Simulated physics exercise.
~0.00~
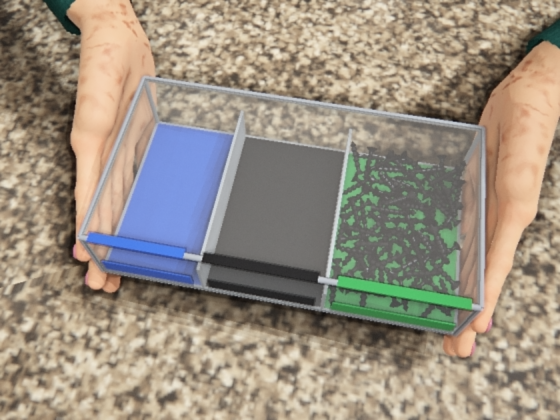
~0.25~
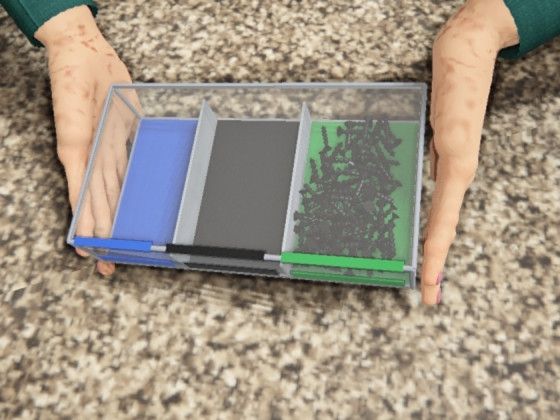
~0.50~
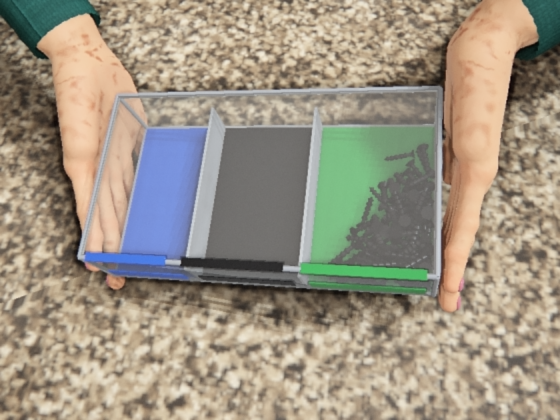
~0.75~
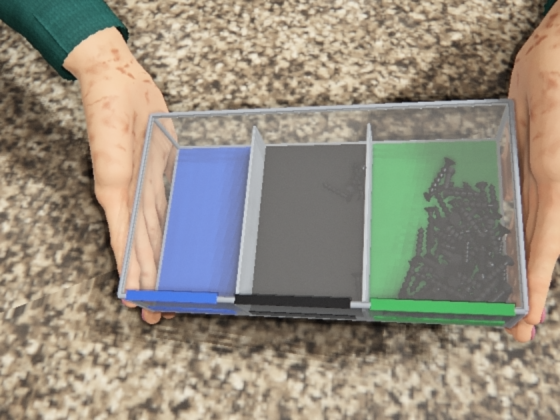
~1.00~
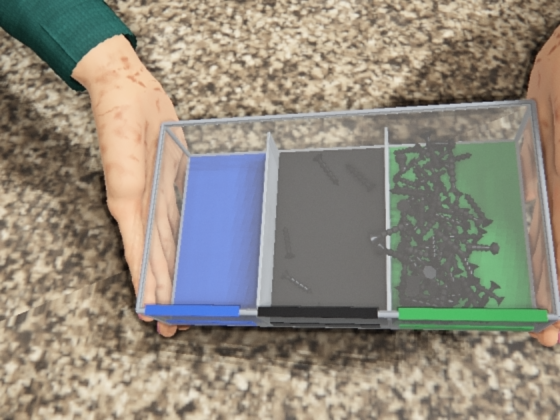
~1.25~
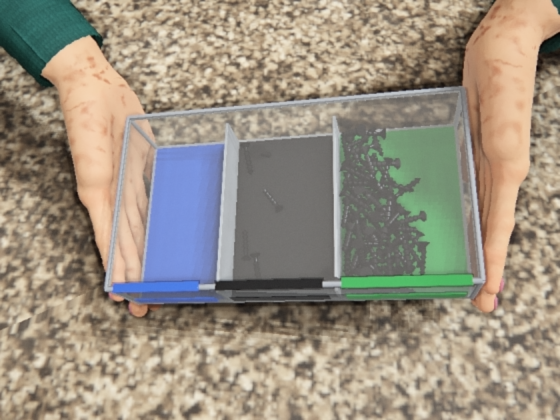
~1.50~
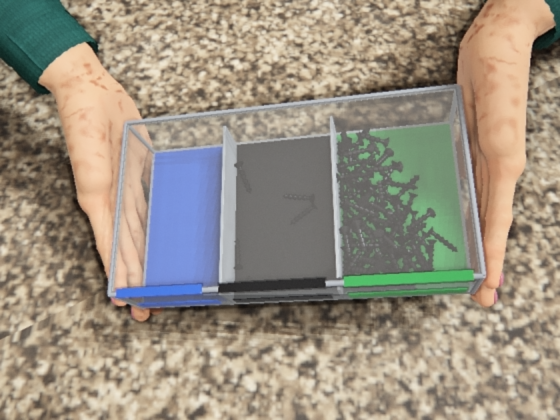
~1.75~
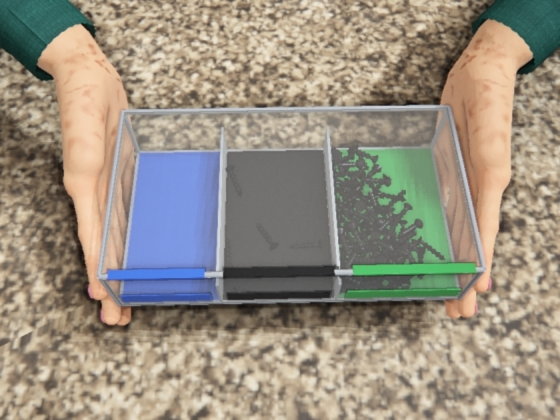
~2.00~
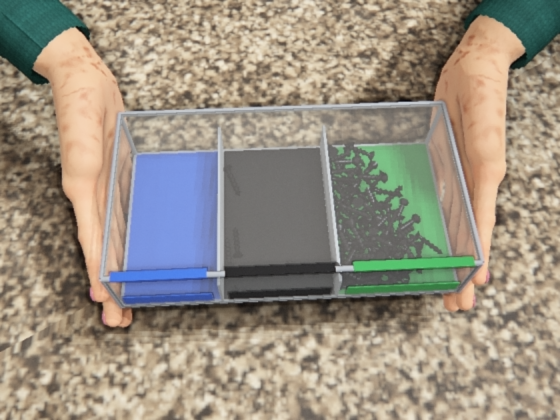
Above a speckled stone surface, two hands shift and tilt a clear lidded box with blue, black and green compartments, sliding dark screws around the green one; a few reach the black section before the box is levelled and held still, most screws remaining in green.
